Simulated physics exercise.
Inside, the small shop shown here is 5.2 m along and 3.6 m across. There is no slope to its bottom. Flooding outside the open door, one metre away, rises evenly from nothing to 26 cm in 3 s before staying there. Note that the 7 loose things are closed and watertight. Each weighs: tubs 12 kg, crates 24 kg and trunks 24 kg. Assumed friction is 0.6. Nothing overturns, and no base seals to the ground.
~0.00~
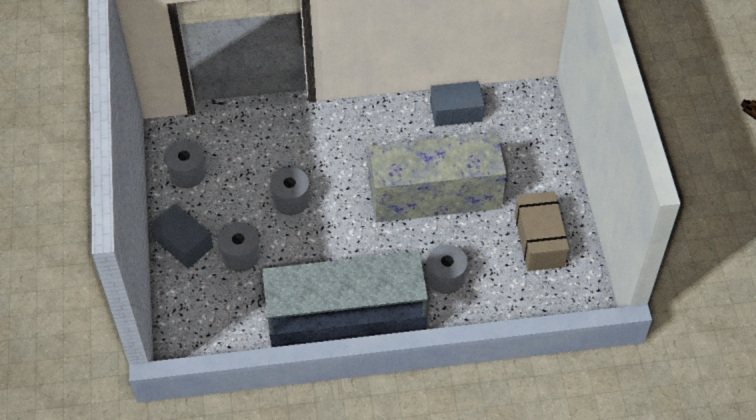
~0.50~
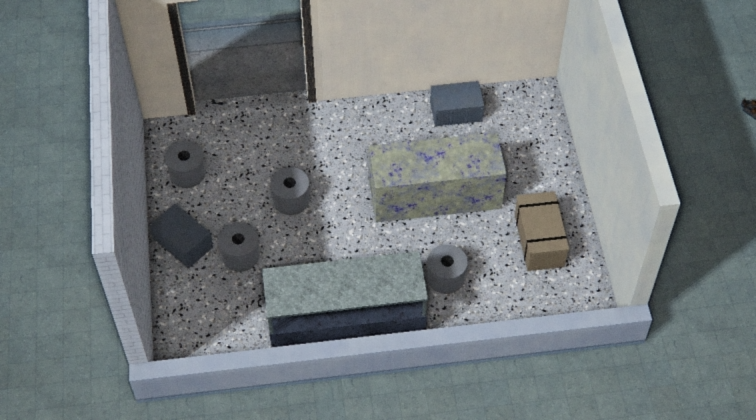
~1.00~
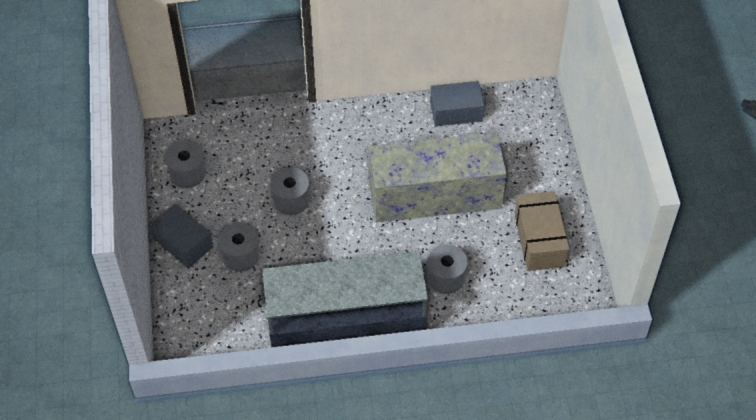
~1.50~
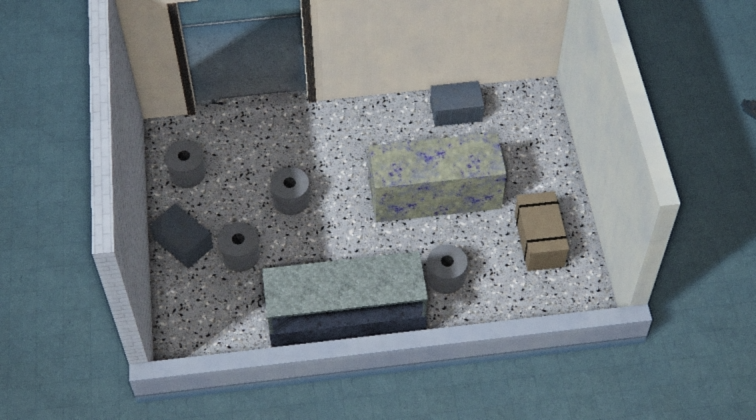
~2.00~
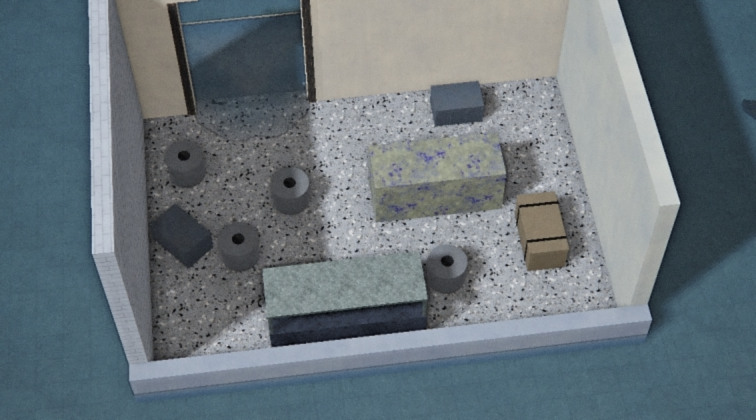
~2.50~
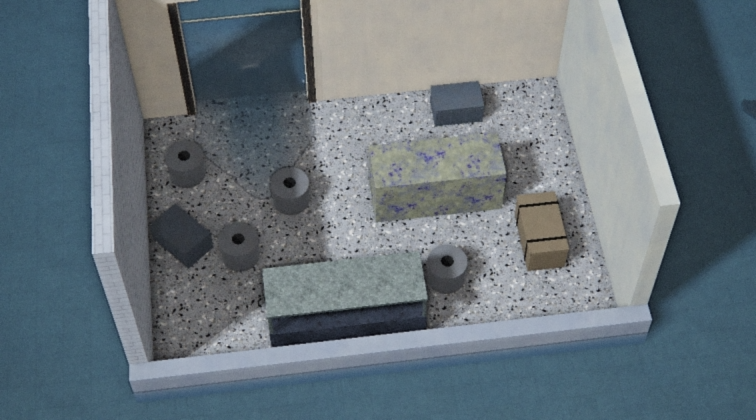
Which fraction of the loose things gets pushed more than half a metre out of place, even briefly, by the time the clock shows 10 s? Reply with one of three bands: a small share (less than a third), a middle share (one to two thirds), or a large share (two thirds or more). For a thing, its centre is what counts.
A large share, two thirds or more.
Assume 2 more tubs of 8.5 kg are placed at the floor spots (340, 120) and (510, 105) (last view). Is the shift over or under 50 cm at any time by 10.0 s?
Order as asked - inside the cutoff and inside the cutoff.
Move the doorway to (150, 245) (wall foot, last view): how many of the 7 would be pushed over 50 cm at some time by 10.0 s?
The count would be 6.
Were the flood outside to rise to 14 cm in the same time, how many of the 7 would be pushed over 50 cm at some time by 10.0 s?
1.
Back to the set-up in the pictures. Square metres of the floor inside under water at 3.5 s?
The covered patch comes to about 4.5 m2.
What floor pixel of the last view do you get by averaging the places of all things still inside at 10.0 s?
Roughly at (422, 240).
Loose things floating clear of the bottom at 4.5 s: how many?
Total: 1.
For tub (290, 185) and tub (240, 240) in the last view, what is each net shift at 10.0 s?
They've ended up 300 cm and 60 cm away, in that order.
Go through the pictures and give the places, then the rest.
A tub at (238, 239), on the bottom; a tub at (290, 183) rests on the ground; 0.0 m2 under water; 0 of 7 have shifted, in the first frame.
A tub at (238, 239), on the bottom; a tub at (290, 183), on the bottom; water covers 0.0 m2; 0 of 7 have shifted, in the second frame.
A tub at (238, 239), on the bottom; a tub at (290, 183) rests on the ground; water covers 0.0 m2; 0 of 7 have shifted, in the third frame.
A tub at (238, 239) rests on the ground; a tub at (290, 183), on the bottom; water covers 0.0 m2; 0 of 7 have shifted, in the fourth frame.
A tub at (238, 239) rests on the ground; a tub at (290, 183), on the bottom; water covers 0.5 m2; 0 of 7 have shifted, in the fifth frame.
A tub at (238, 239), on the bottom; a tub at (290, 183) rests on the ground; 1.4 m2 under water; 0 of 7 have shifted, in the sixth frame.
After 3.5 s 0 of 7 are over 50 cm from their spots; 0 afloat.
After 4.5 s 2 of 7 are over 50 cm from their spots; 1 afloat.
After 7.0 s 5 of 7 are over 50 cm from their spots; 4 afloat.
After 10.0 s 6 of 7 are over 50 cm from their spots, and 6 have been at some point; 6 afloat.
